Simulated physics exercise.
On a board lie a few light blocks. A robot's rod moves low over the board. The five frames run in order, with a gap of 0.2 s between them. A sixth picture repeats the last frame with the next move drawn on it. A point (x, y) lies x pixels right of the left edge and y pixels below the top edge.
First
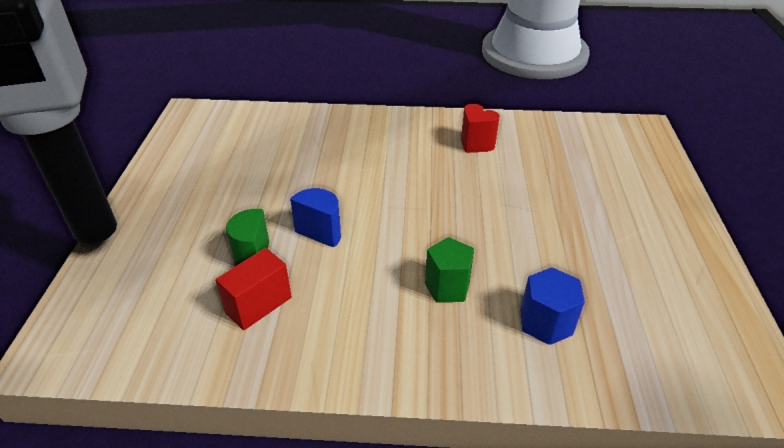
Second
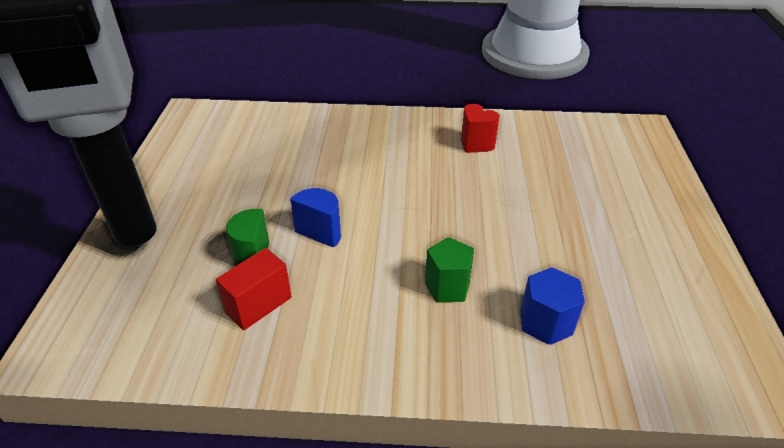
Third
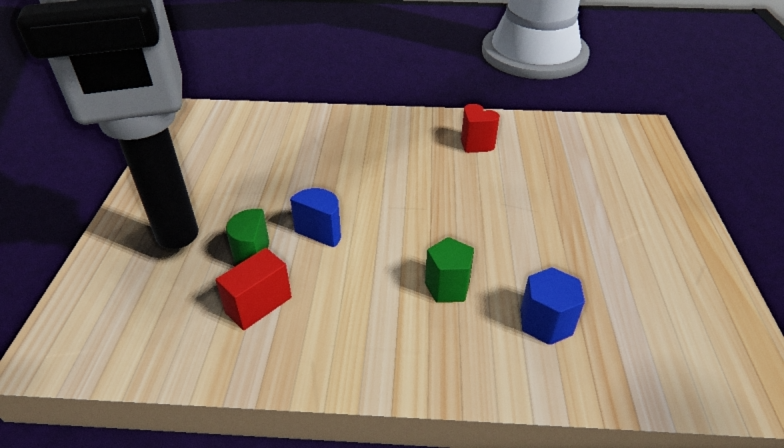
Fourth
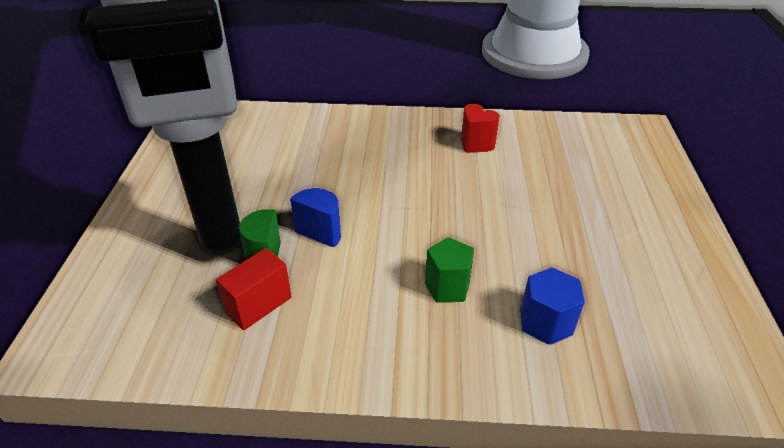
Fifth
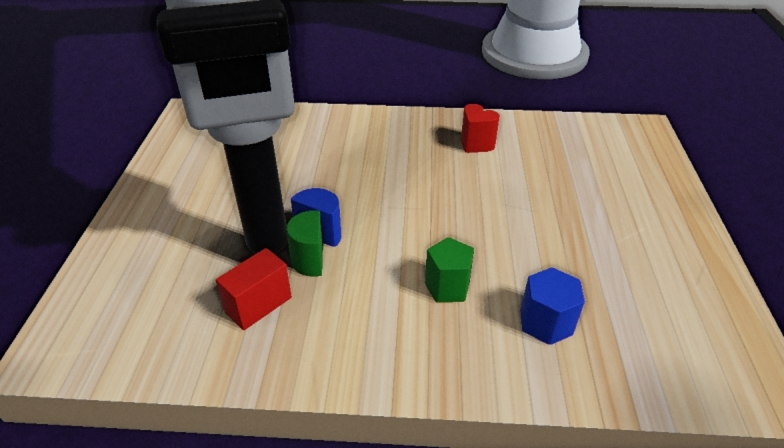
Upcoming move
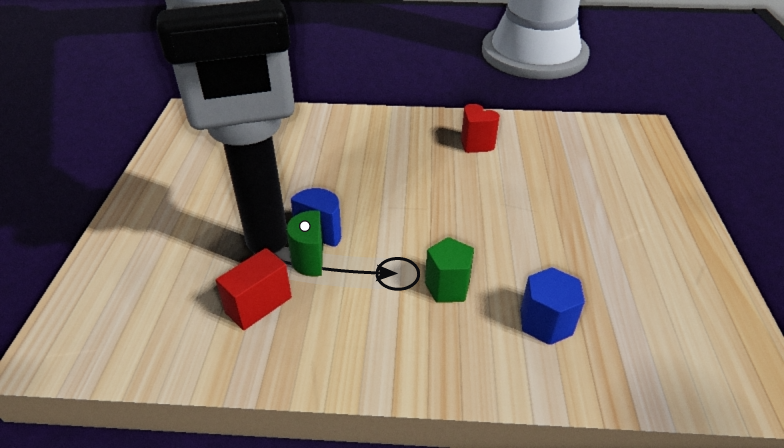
The robot's black rod moves in from the left edge of the wooden board, sliding right toward the green half-round block while the other blocks lie still. It then meets the green block and pushes it rightward, past the red block, until it sits close in front of the blue half-round one.
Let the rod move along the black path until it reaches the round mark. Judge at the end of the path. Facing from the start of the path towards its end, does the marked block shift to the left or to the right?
My answer: Left.
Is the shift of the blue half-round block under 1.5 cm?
Answer: Yes.
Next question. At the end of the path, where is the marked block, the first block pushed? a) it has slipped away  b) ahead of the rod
Answer: B.
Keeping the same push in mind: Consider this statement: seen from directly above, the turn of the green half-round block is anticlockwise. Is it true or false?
This is true.
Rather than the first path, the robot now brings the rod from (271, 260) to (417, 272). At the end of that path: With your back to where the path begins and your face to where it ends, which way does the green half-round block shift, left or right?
It goes left.
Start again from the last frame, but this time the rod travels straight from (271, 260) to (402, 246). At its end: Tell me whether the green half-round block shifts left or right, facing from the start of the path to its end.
Well, taking the path from its start to its end as straight ahead, the green half-round block moves to the right.
The drawn path runs from (271, 260) via (333, 270), ending at (398, 273); the dot is on the green half-round block.
What follows on the original path. One third of the way, rod (310, 250); green half-round block (349, 229), turned 25° anticlockwise.
Two thirds of the way, rod (354, 254); green half-round block (391, 227), turned 50° anticlockwise.
At the end, rod (398, 256); red rectangular block not moved; green half-round block (429, 221), turned 85° anticlockwise; blue half-round block not moved.
